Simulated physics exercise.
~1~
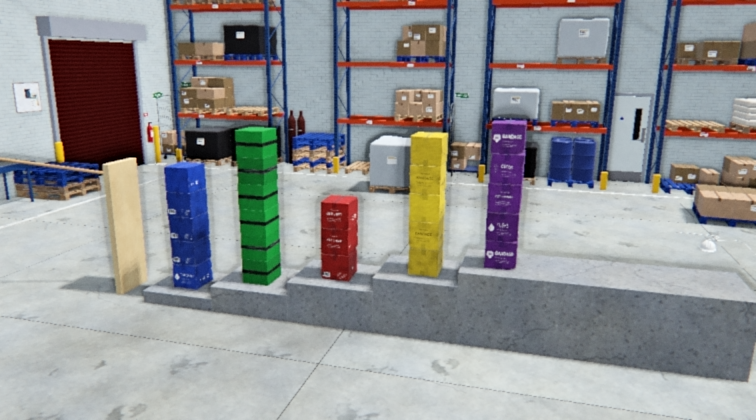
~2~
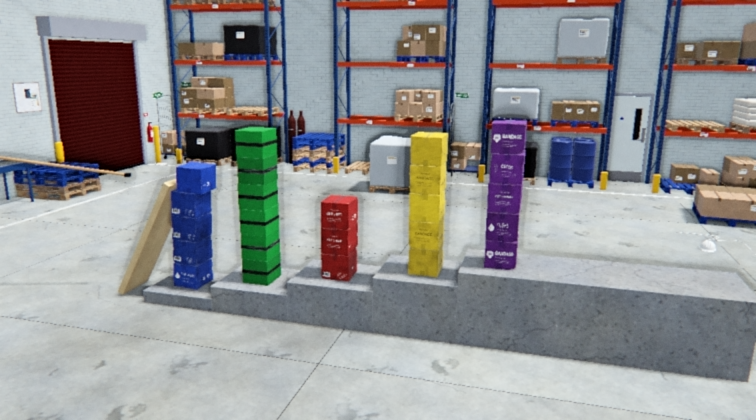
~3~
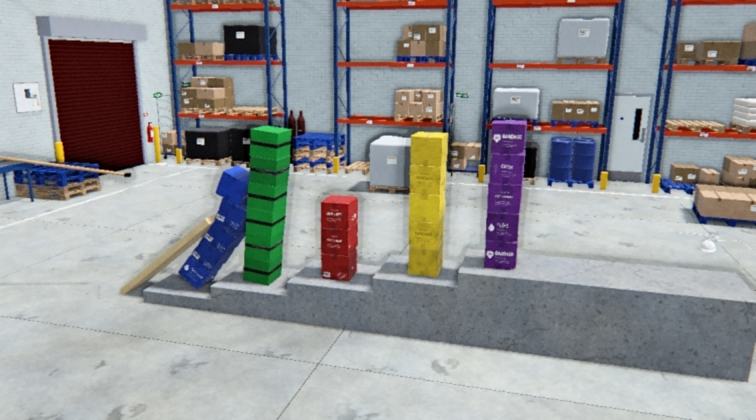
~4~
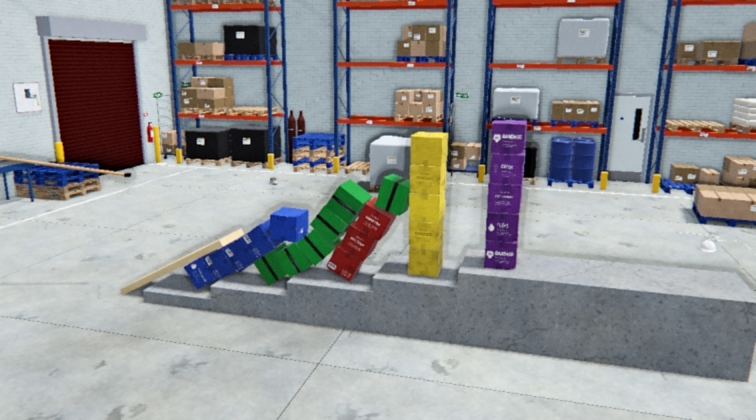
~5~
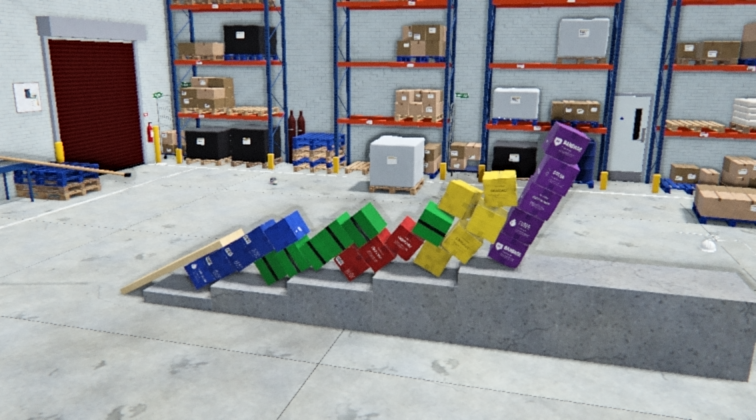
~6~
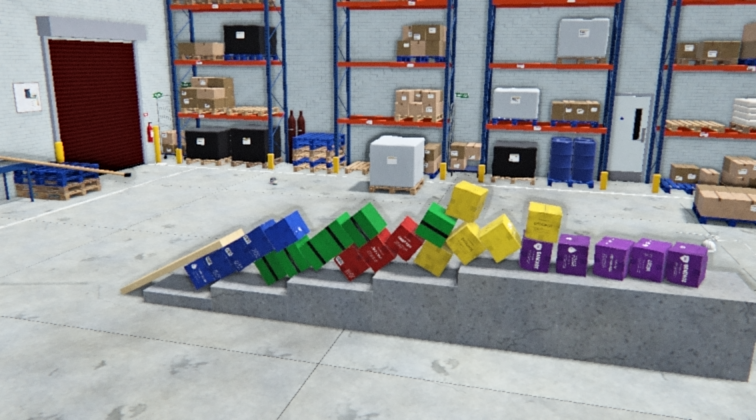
In the video, a wooden board tips rightward into a blue stack of cartons on rising steps, and the green, red, yellow and purple stacks topple in turn, ending with leaning, jumbled cartons and the purple ones lying in a row on the top level.
